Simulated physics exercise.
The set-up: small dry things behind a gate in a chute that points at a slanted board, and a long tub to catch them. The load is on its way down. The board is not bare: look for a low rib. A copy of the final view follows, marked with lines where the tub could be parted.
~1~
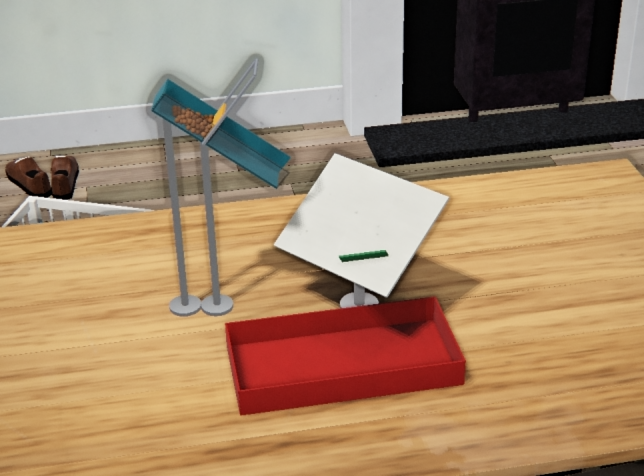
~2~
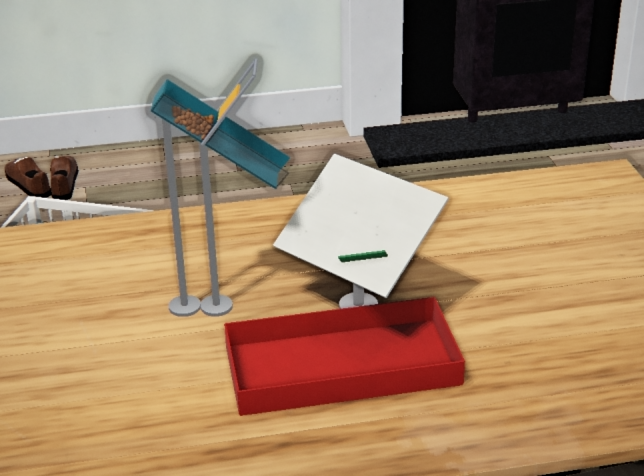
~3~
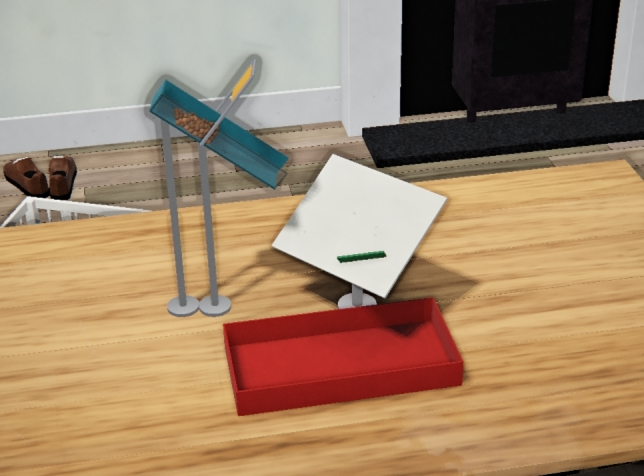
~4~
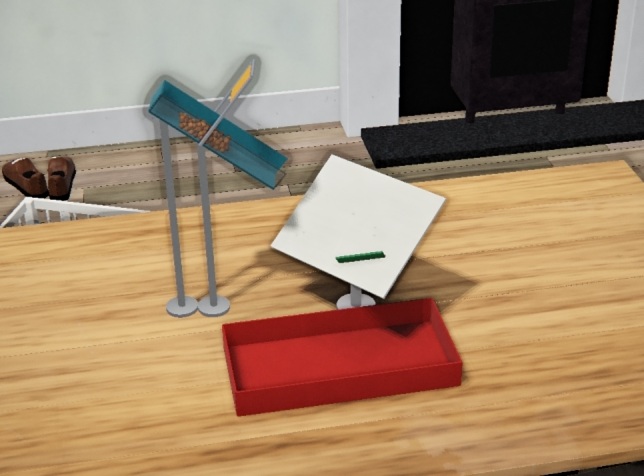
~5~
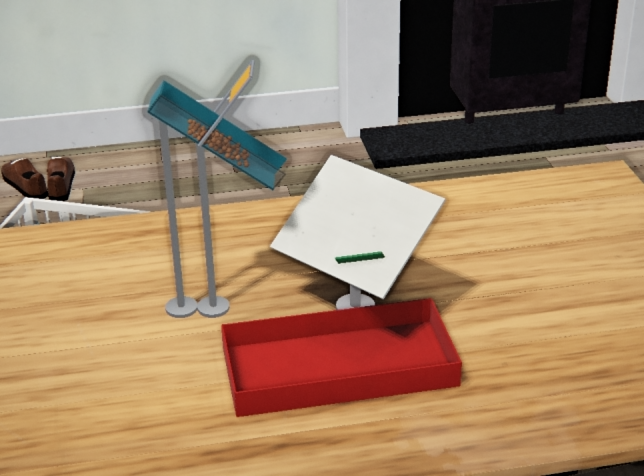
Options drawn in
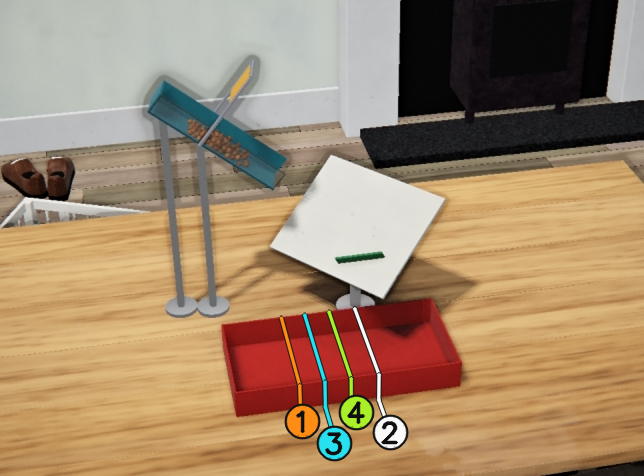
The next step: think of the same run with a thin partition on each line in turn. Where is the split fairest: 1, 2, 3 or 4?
3 is best.
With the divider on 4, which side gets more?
More lands on the left.
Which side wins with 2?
Left.
On the marked copy, line 1 crosses the front rim at (299, 384); line 2 crosses the front rim at (378, 373); line 3 crosses the front rim at (324, 381); line 4 crosses the front rim at (350, 377).
For line 1, of what is caught, a small part on the left of the divider, most on the right.
For line 2, of what is caught, nearly all on the left of the divider, a stray few on the right.
For line 3, of what is caught, about a third on the left of the divider, about two thirds on the right.
For line 4, of what is caught, nearly all on the left of the divider, a small part on the right.
